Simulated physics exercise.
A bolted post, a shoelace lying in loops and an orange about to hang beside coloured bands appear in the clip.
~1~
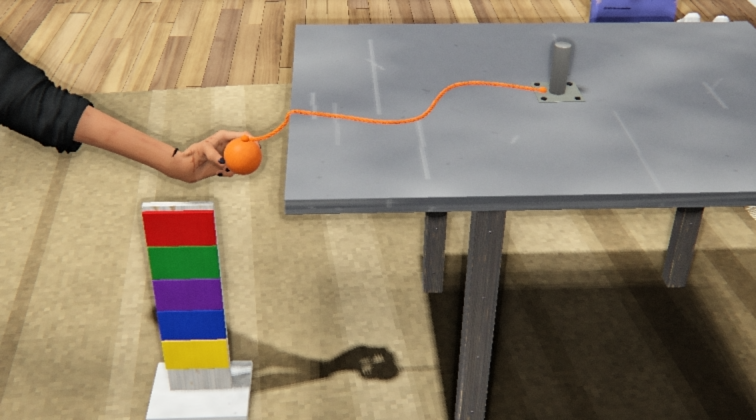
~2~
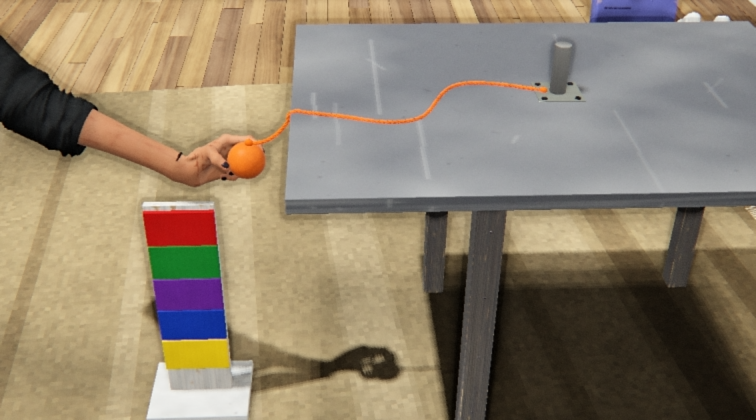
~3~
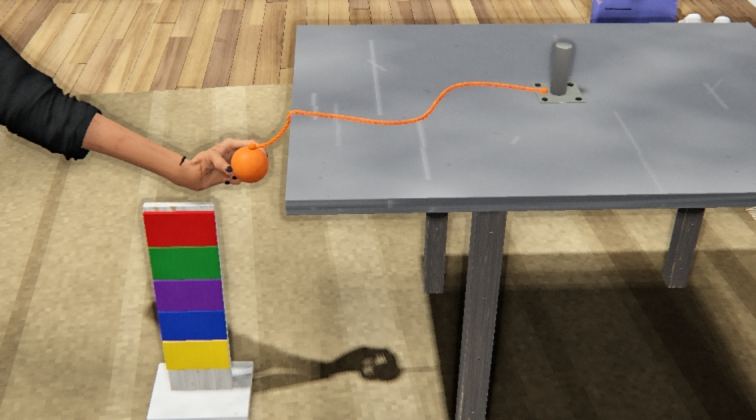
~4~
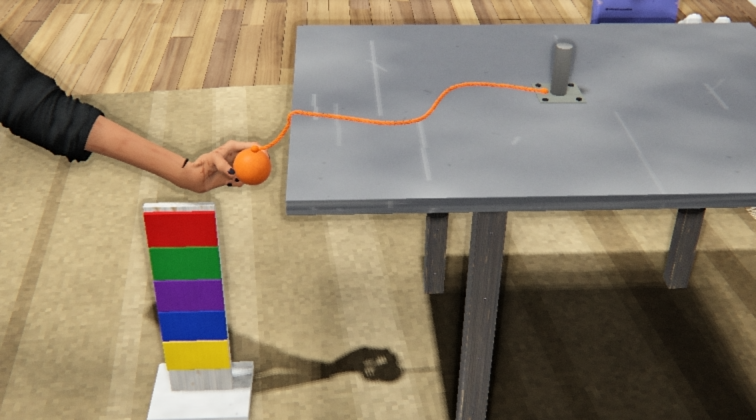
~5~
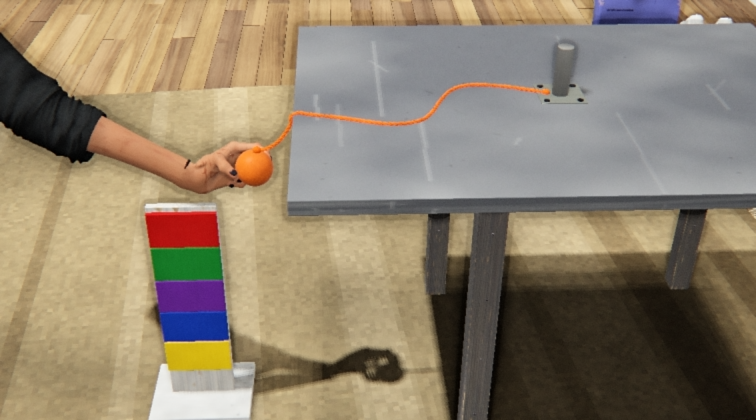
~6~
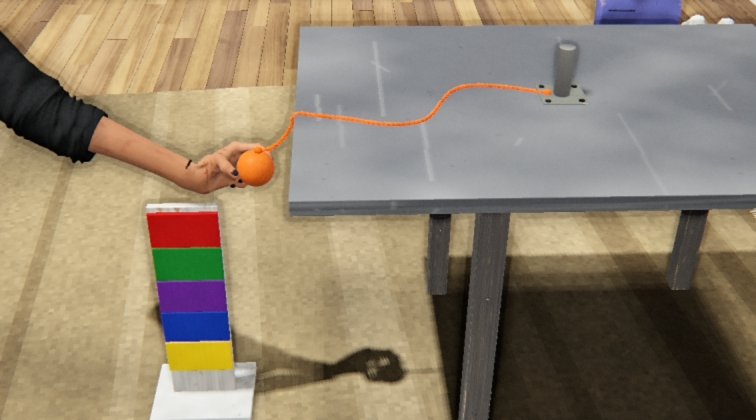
A hand reaching in from the left, its arm in a dark sleeve, holds an orange tied to an orange cord beside a grey table, seen from slightly above in a wood-floored room with a beige rug. The cord curves across the tabletop to a grey post, and a stand below the hand shows red, green, purple, blue and yellow bands. The hand and orange drift slightly right and down, while the cord barely changes.
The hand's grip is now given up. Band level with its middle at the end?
Red band.
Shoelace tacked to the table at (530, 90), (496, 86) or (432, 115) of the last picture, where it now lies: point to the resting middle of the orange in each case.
In order of the tries: About (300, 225), then (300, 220), then (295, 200).
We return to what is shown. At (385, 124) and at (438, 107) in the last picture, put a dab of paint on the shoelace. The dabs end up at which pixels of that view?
The first at (335, 108), the second at (407, 103).
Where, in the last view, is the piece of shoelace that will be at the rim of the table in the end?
Roughly (346, 119).
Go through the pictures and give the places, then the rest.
The first frame shows orange (243, 156); red (180, 230); green (184, 264); purple (188, 296); blue (192, 327); yellow (196, 356).
The second frame shows orange (247, 160); shoelace through (516, 86) (455, 86) (427, 113) (368, 121) (303, 112).
The third frame shows orange (250, 164).
The fourth frame shows orange (253, 167); shoelace through (516, 88) (455, 87) (428, 114) (369, 122) (304, 113).
The fifth frame shows orange (254, 168).
The sixth frame shows orange (256, 168); shoelace through (519, 89) (458, 88) (431, 116) (372, 123) (307, 114).
Early on, orange near (267, 224); level with red.
Midway, orange near (325, 223); level with red.
Near the end, orange near (298, 227); level with red.
Finally, orange near (300, 226); level with red. The red one.
